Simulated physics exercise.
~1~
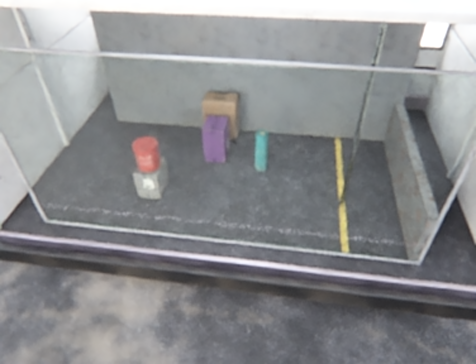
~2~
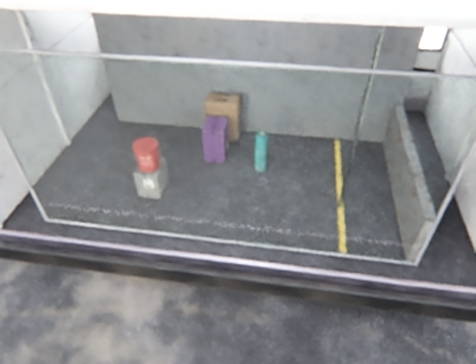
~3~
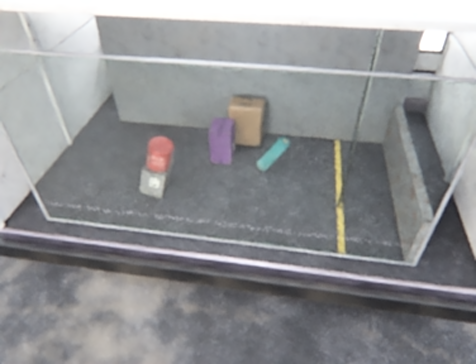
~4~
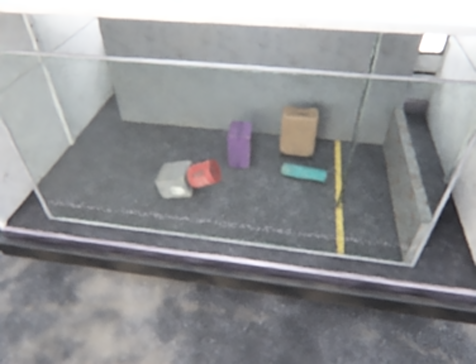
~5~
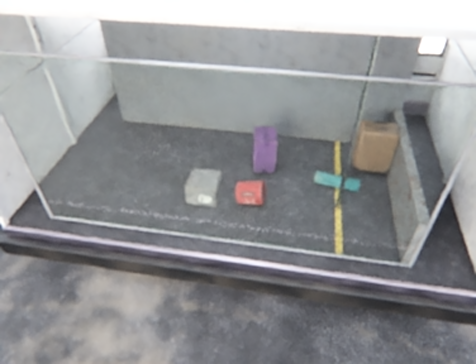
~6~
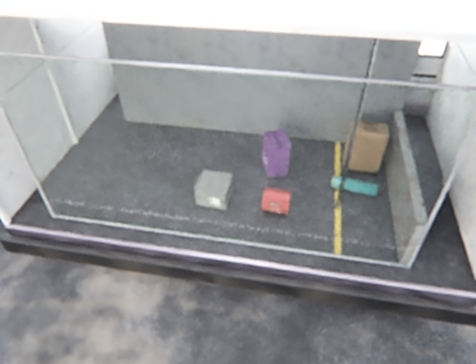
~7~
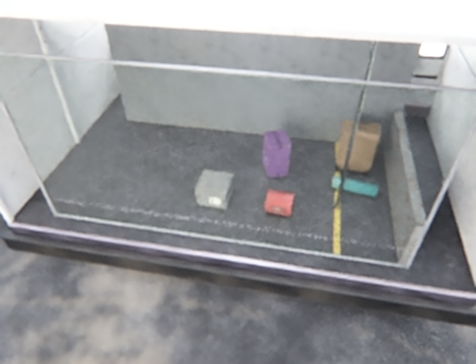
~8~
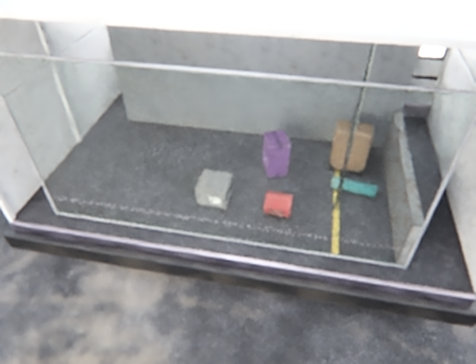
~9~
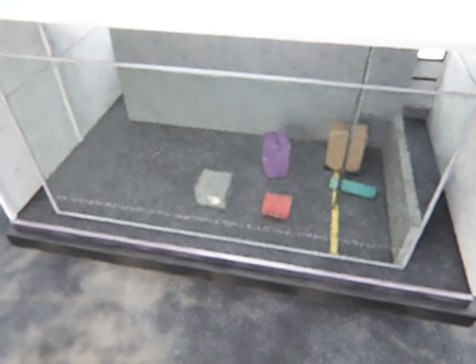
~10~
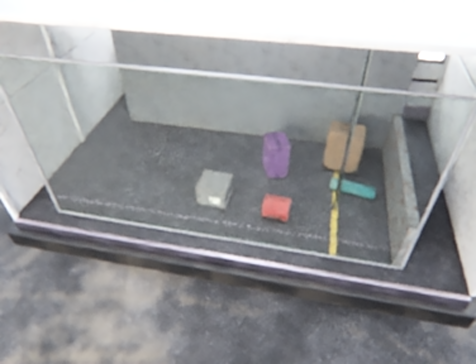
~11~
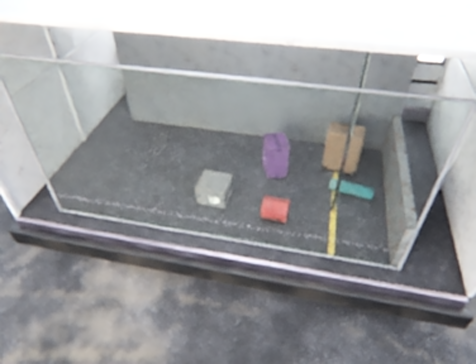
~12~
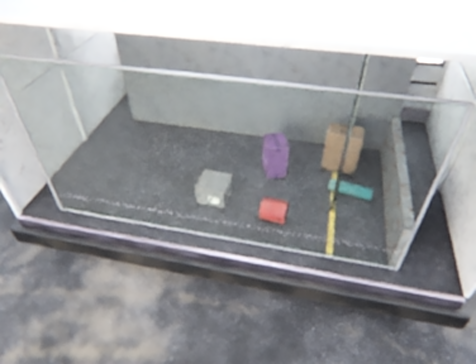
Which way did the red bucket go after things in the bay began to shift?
The red bucket moved to the right, coming off the grey pack and ending up on the floor to the right of it.
